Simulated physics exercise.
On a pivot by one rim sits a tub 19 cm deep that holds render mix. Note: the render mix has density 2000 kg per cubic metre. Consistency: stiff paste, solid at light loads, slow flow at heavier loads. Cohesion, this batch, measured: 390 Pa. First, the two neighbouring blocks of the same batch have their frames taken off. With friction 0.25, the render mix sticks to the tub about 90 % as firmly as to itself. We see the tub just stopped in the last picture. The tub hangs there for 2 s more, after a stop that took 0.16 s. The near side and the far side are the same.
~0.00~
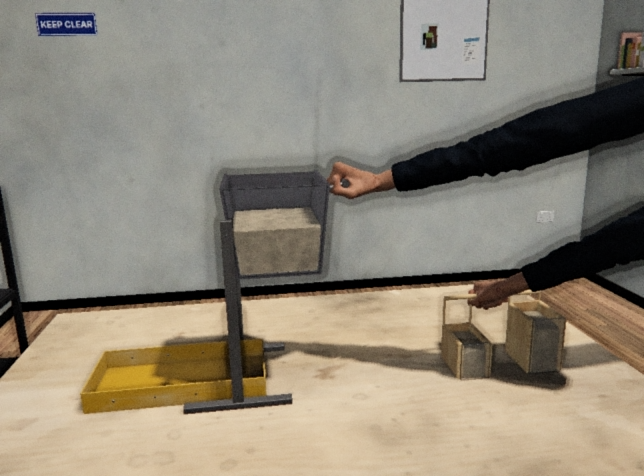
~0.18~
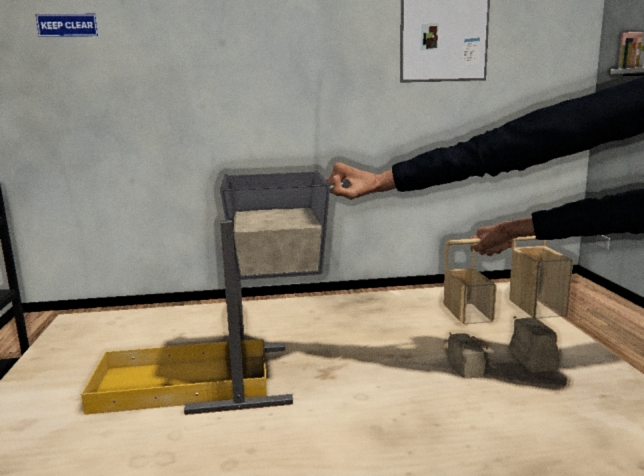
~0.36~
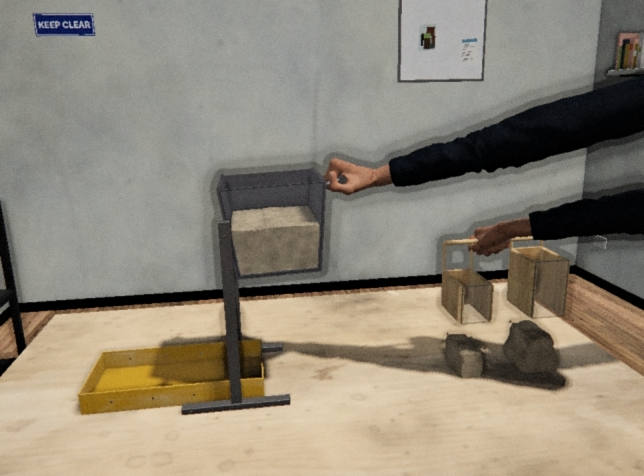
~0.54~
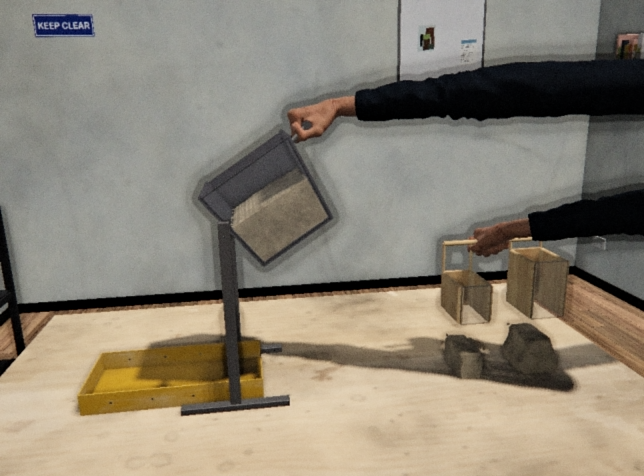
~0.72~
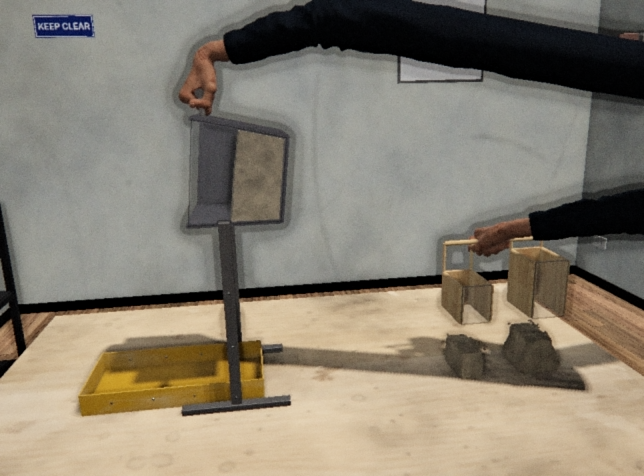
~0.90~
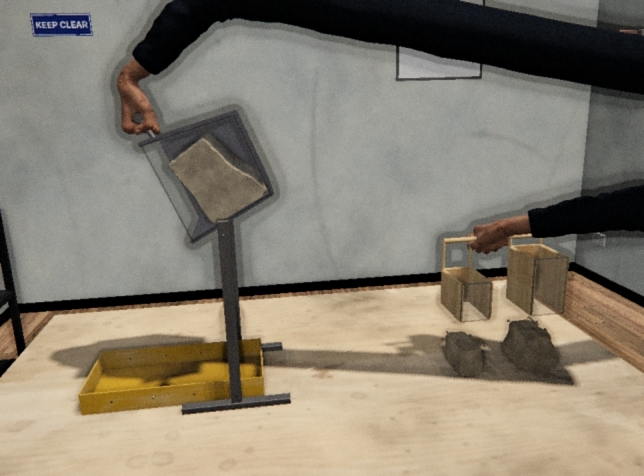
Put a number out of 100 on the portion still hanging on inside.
Roughly 0 percent of it hangs on.
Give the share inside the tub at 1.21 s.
Roughly 10 per cent.
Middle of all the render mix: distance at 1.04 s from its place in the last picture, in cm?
12 cm.
By 1.04 s, the tub is at 112 degrees and holds 47 %.
By 1.21 s, the tub is at 112 degrees and holds 10 %.
By 1.38 s, the tub is at 112 degrees and holds 0 %.
By 1.55 s, the tub is at 112 degrees and holds 0 %.
By 2.90 s, at the end, the tub is at 112 degrees and holds 0 %.
